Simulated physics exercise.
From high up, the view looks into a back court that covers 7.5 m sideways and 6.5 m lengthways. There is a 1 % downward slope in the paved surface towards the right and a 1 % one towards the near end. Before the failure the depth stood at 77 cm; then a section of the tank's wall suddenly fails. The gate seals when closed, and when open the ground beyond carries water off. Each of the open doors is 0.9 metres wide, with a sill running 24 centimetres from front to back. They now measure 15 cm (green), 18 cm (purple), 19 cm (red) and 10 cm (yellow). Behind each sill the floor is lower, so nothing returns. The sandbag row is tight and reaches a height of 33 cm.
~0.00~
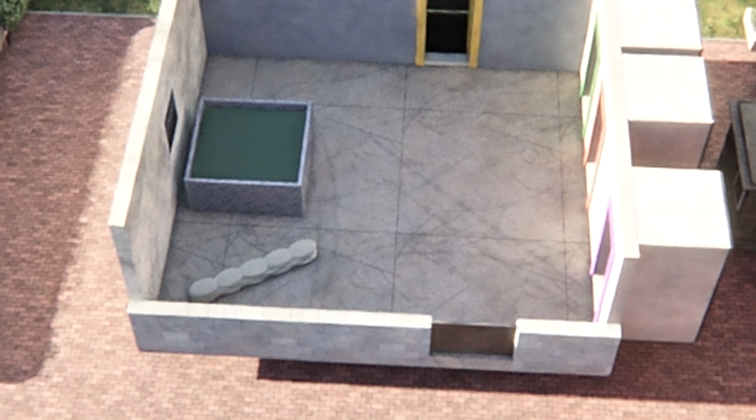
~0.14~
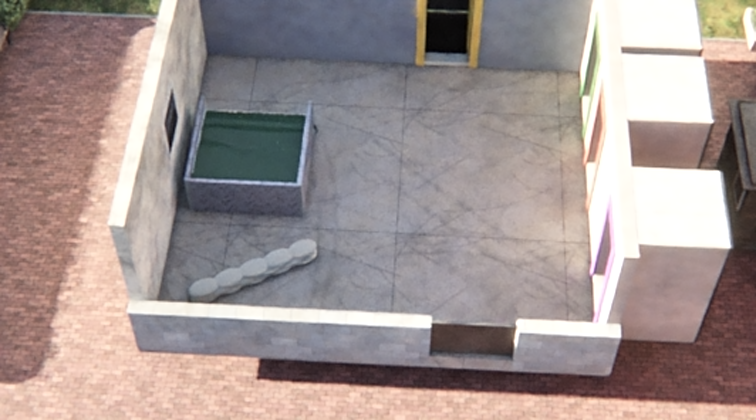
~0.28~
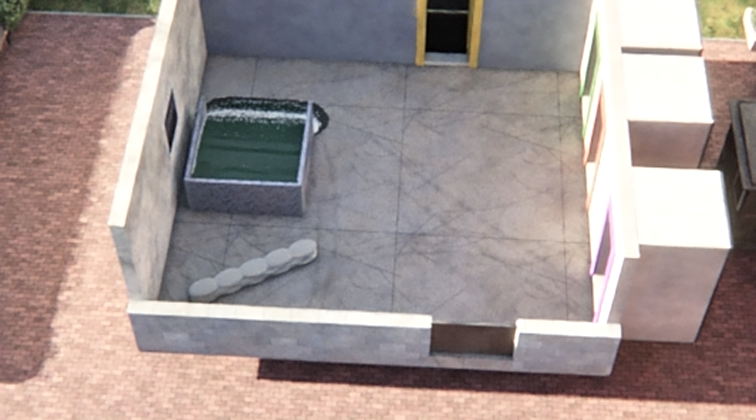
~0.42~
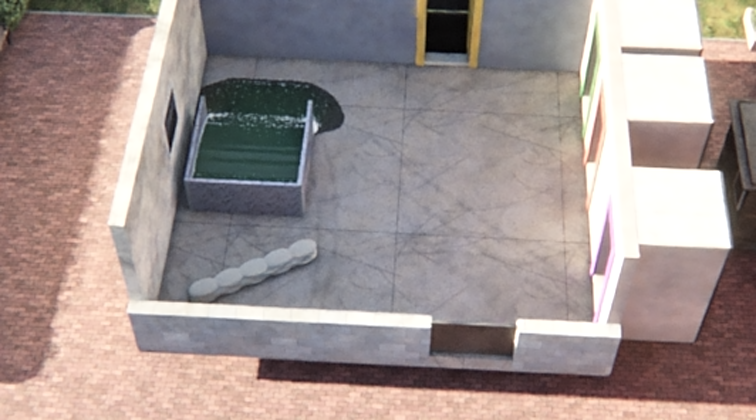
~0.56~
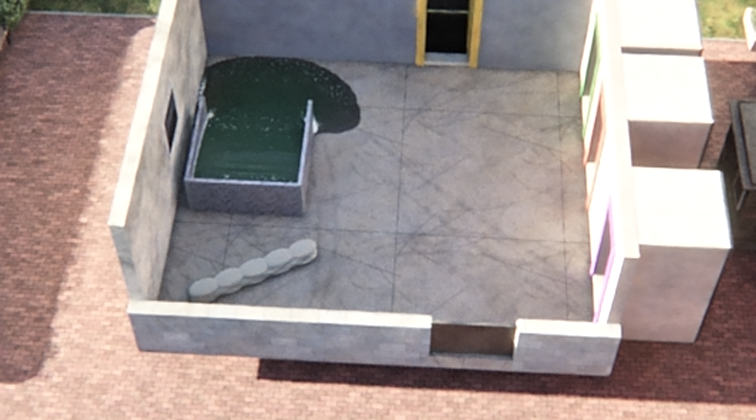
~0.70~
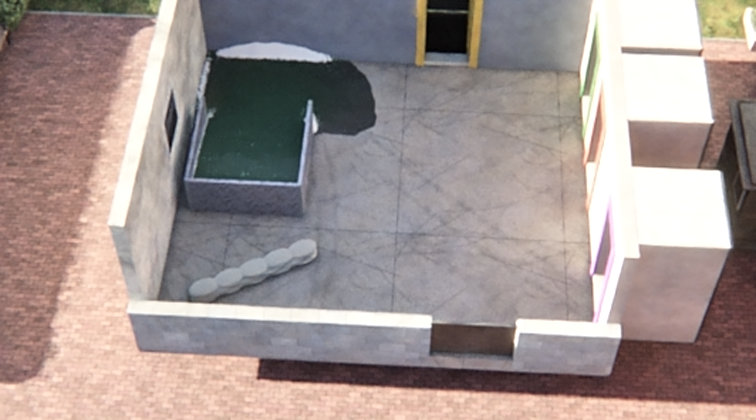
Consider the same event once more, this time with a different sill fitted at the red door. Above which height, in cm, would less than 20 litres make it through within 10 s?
Above roughly 11.5 cm.
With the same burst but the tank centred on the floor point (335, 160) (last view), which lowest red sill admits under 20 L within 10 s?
Then it needs to be around 7.0 cm high.
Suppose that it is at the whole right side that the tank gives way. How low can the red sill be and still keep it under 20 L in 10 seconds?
Then it needs around 24 cm.
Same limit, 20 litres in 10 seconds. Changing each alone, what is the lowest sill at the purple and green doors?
About 10.0 cm at purple and 18 cm at green.
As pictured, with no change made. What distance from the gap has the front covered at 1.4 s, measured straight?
3.8 m.
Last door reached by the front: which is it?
The answer is the purple door.
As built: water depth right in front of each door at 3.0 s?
Green door 22 cm, purple door 0 cm, red door 0 cm, yellow door 10 cm.
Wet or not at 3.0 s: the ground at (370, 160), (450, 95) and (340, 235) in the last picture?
One by one: Clear, drenched, clear.
After 1.4 s water covers 15 % of the floor, deepest (55 cm) near (217, 54); it has not reached the red door.
After 3.0 s water covers 40 % of the floor, deepest (28 cm) near (576, 78); it has not reached the red door.
After 10.0 s water covers 85 % of the floor, deepest (16 cm) near (580, 352); 8 cm at the red door, 0 litres in over its 19 cm sill.
At the red door as built, the water arrived by 3.4 s and peaked near 17 cm at 4.2 s.
Run again over the same 10 s with other heights there, 35 litres in over 9.5 cm, 12 litres over 12.5 cm. The limit of 20 litres is kept from about 11.5 cm up.
